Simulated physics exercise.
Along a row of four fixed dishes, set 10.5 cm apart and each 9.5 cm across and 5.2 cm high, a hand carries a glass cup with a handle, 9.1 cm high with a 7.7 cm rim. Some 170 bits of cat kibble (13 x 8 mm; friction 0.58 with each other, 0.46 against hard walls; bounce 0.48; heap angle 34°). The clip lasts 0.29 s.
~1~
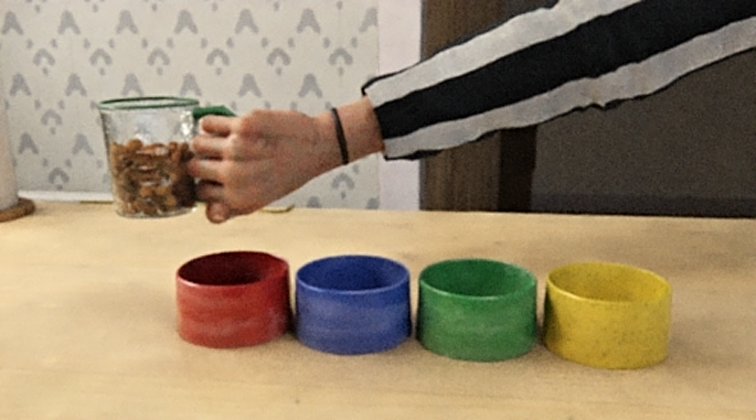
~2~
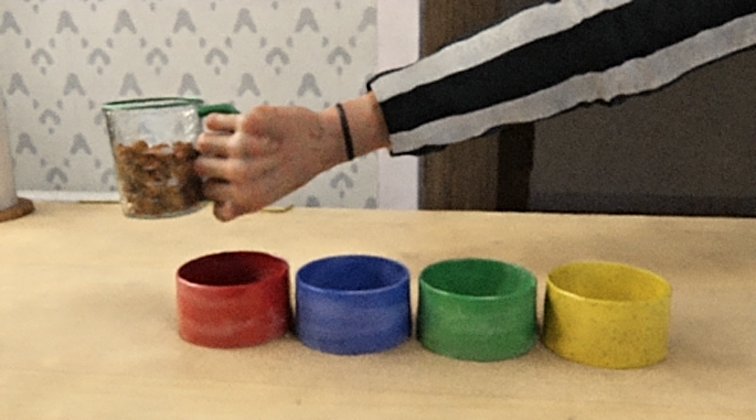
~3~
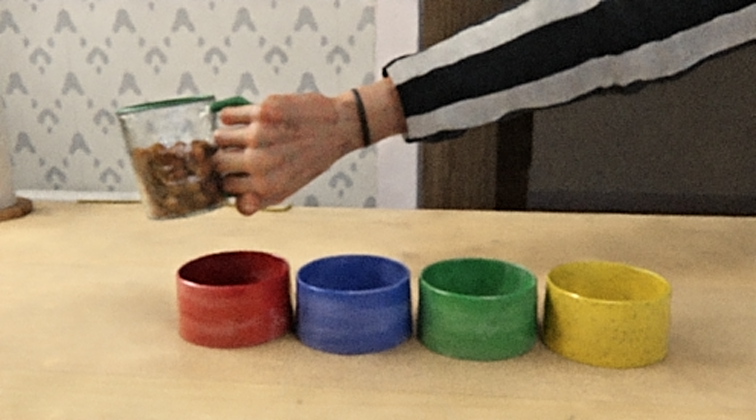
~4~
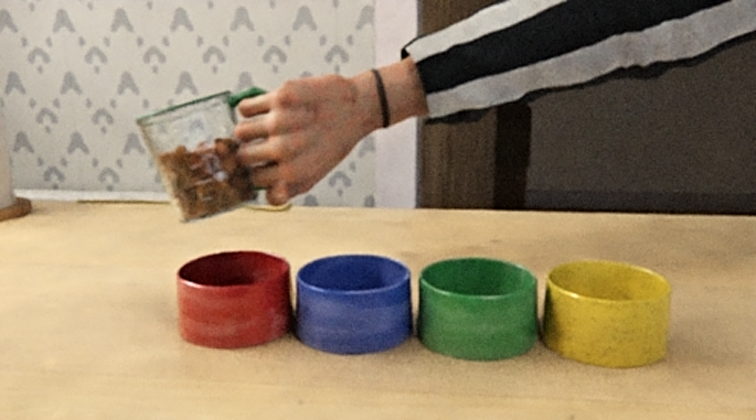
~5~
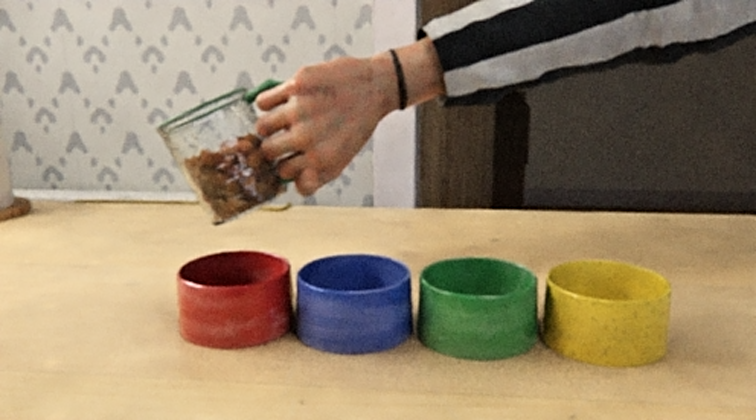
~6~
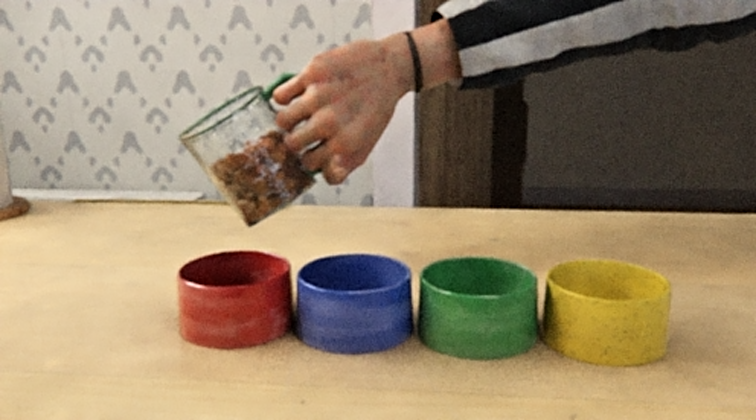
On a light wooden table with red, blue, green and yellow dishes in a row, a hand holds a glass cup of brown kibble above the left end, moving it right while steadily tilting it leftward-lip up, base swinging right.
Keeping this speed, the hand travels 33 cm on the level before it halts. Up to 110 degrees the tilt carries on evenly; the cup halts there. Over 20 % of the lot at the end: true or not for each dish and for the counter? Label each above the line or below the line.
Red: Below the line; blue: Below the line; green: Above the line; yellow: Below the line; counter: Below the line.
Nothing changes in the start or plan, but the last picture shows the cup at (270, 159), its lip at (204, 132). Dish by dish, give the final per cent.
Per cent kept: Red 0, blue 0, green 90, yellow 0.
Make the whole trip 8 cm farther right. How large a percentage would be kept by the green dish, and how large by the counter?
The green one would get 0 and the counter 0.
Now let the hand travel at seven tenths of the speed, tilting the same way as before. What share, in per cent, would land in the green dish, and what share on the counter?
Result - green dish: 50; counter: 10.
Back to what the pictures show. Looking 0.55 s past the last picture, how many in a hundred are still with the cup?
Close to 95 in a hundred.
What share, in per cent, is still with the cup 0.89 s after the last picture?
Roughly 70 in a hundred.
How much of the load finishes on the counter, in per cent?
Close to 0 %, more or less.
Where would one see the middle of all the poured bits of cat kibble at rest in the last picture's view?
(478, 309) or so.
Then, 0.33 s after the last picture, tilt 78 degrees; cup holds 100 %.
Then, 0.55 s after the last picture, tilt 107 degrees; cup holds 95 %, green 5 %.
Then, 0.89 s after the last picture, tilt 110 degrees; cup holds 70 %, green 30 %.
In the end, red 0 %, blue 0 %, green 95 %, yellow 0 %, counter 0 %, cup 5 %.
